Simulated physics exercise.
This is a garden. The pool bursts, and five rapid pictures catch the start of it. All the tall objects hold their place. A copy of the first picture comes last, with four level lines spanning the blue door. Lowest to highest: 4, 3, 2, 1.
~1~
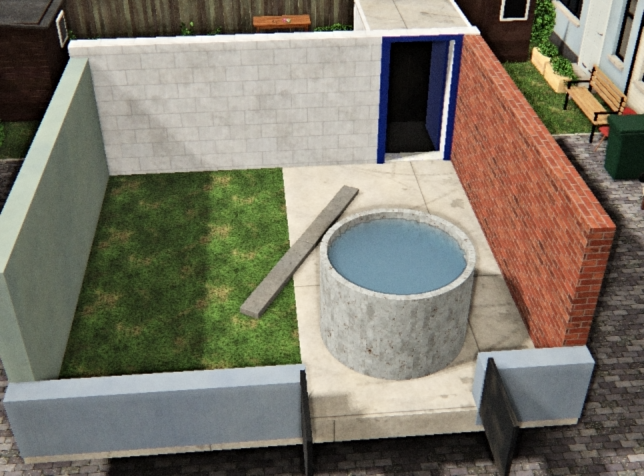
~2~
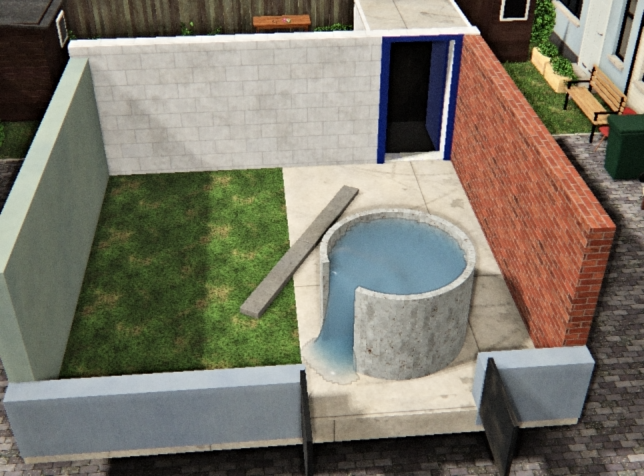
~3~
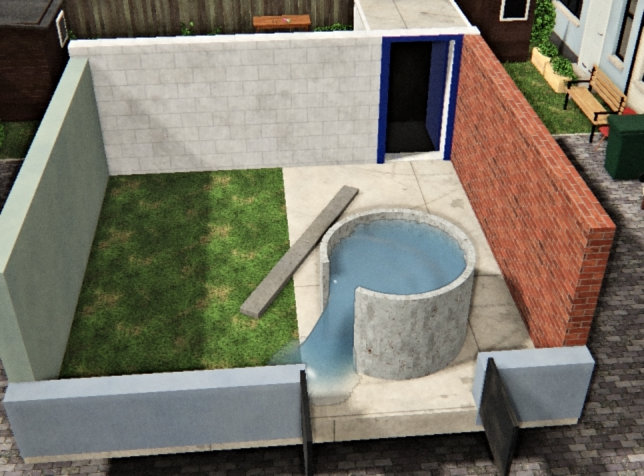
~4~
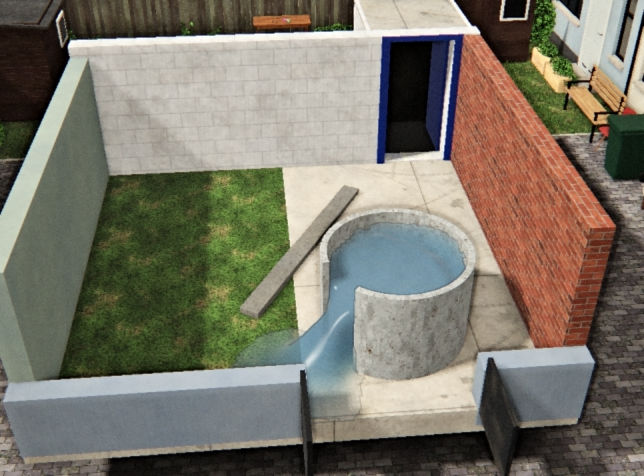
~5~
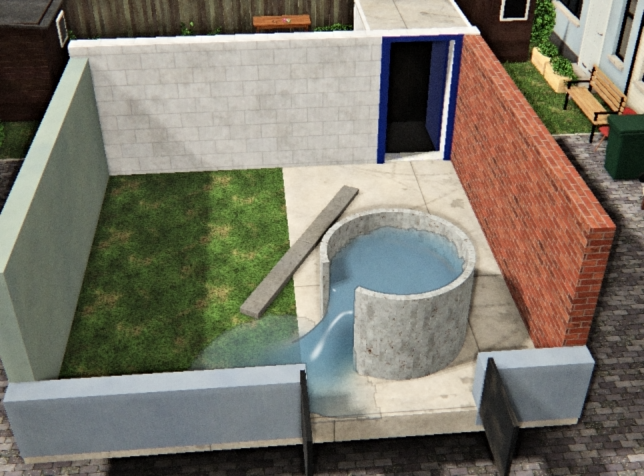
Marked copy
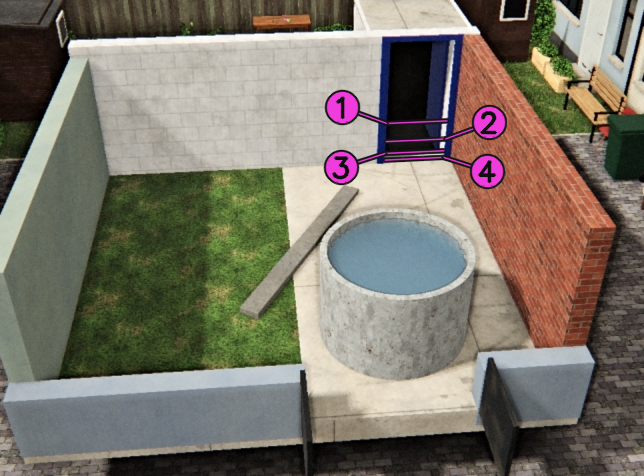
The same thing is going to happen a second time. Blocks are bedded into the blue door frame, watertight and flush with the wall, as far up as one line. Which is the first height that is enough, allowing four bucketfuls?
Go for 4.
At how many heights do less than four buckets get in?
All of the four.
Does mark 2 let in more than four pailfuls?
No.
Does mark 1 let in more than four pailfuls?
No, not at all.
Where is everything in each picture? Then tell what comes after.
Water in the pool at rest, its middle at (397, 257); foot of the blue doorway at (414, 161); open gate at (393, 354), in the first frame.
Front seen at (320, 338), 1 % of the ground wet, in the second frame.
Front seen at (321, 323), 3 % of the ground wet, in the third frame.
Front seen at (271, 339), 6 % of the ground wet, in the fourth frame.
Front seen at (244, 333), 9 % of the ground wet, in the fifth frame.
On the marked copy, 1 at (417, 122); 2 at (415, 140); 3 at (414, 152); 4 at (414, 158); from the bottom up 4, 3, 2, 1.
With 1, nothing gets over.
With 2, nothing gets over.
With 3, nothing gets over.
With 4, a bucket or two gets in.
